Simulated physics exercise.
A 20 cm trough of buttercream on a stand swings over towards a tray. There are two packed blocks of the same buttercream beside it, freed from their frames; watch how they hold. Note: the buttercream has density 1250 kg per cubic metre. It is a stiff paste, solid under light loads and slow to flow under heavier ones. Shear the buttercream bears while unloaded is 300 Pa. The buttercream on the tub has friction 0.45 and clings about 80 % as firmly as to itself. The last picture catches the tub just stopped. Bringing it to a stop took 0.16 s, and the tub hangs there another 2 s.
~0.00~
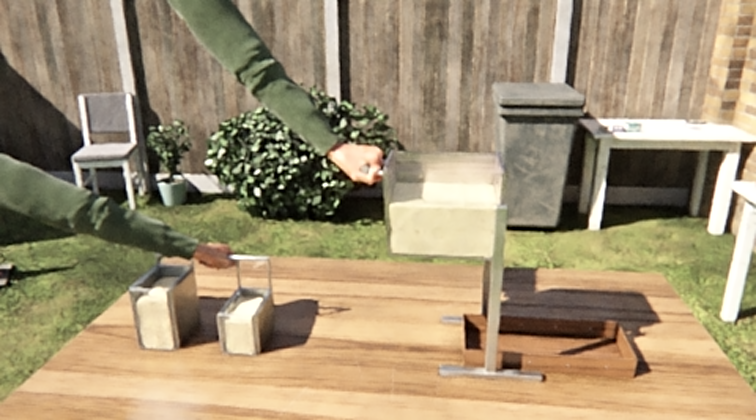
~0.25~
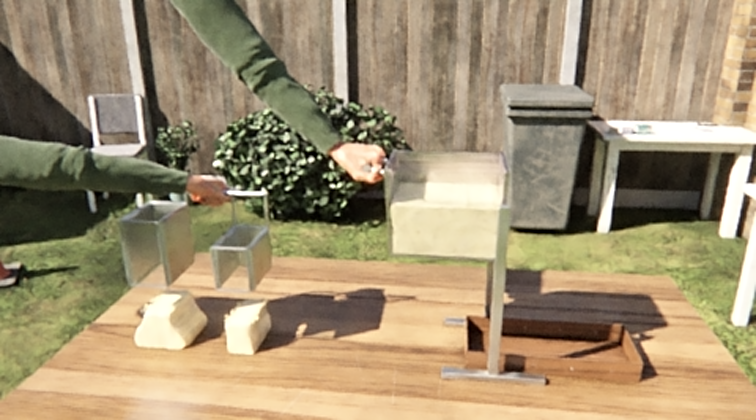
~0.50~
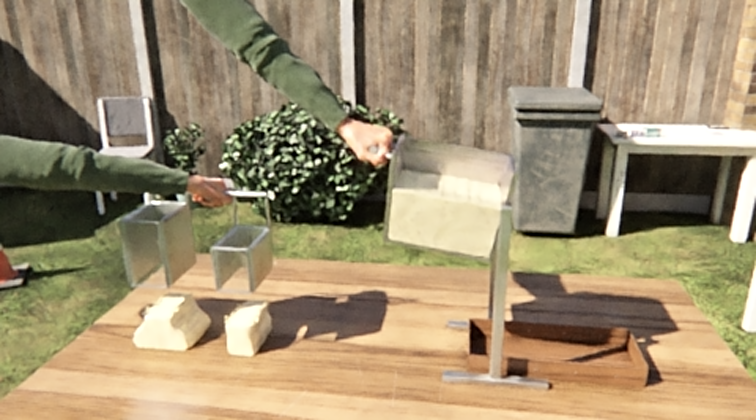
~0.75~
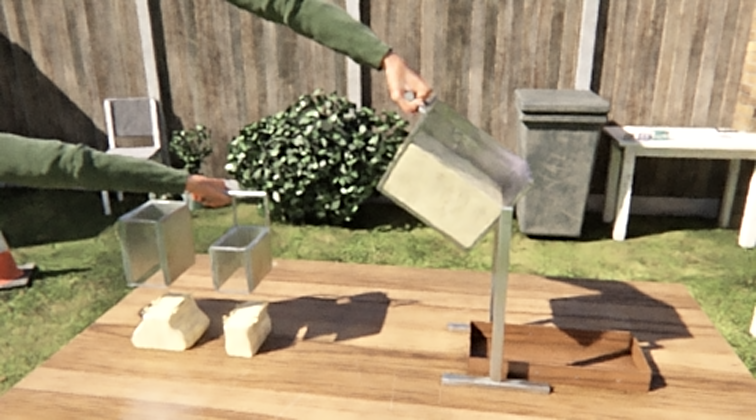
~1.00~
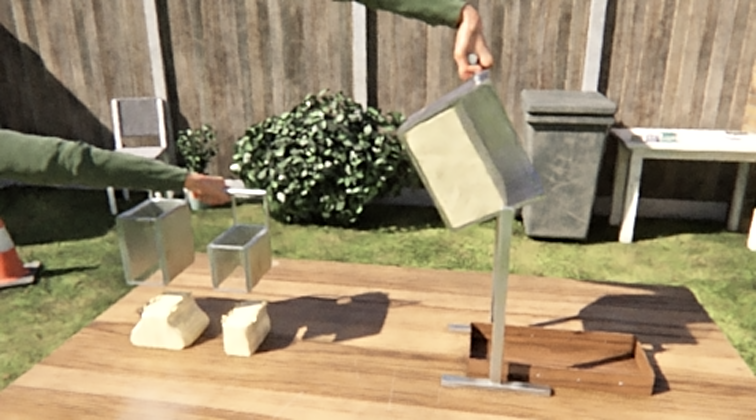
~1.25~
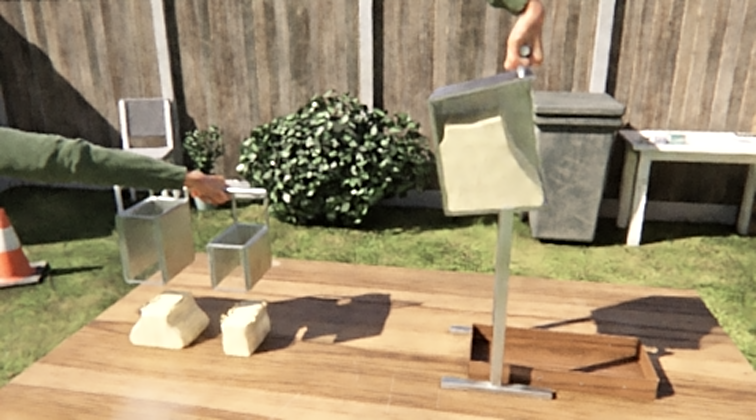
In a fenced garden, one hand lifts two metal boxes off pale, creamy blocks on a wooden table, and the blocks sag, the left one more. Another hand then swings a clear-sided tub on a stand steeply up toward the right above a brown tray, its pale filling shifting inside.
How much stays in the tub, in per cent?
Roughly 69 per cent stays in the tub.
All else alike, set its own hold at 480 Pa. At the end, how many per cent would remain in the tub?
Then roughly 100 %.
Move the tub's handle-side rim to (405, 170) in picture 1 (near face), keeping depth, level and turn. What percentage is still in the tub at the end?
90 %.
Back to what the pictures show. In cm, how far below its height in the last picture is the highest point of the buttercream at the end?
About 7 cm.
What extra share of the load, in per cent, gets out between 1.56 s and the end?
Load share from then on: Near 8 %.
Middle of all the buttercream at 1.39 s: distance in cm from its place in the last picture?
About 4 cm.
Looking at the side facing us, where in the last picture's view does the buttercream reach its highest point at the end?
I'd say it peaks at roughly (482, 156) in the last picture.
After 1.39 s, the tub is at 80 degrees and holds 92 %.
After 1.56 s, the tub is at 80 degrees and holds 77 %.
After 1.73 s, the tub is at 80 degrees and holds 69 %.
After 1.90 s, the tub is at 80 degrees and holds 69 %.
After 3.25 s, the tub is at 80 degrees and holds 69 %.
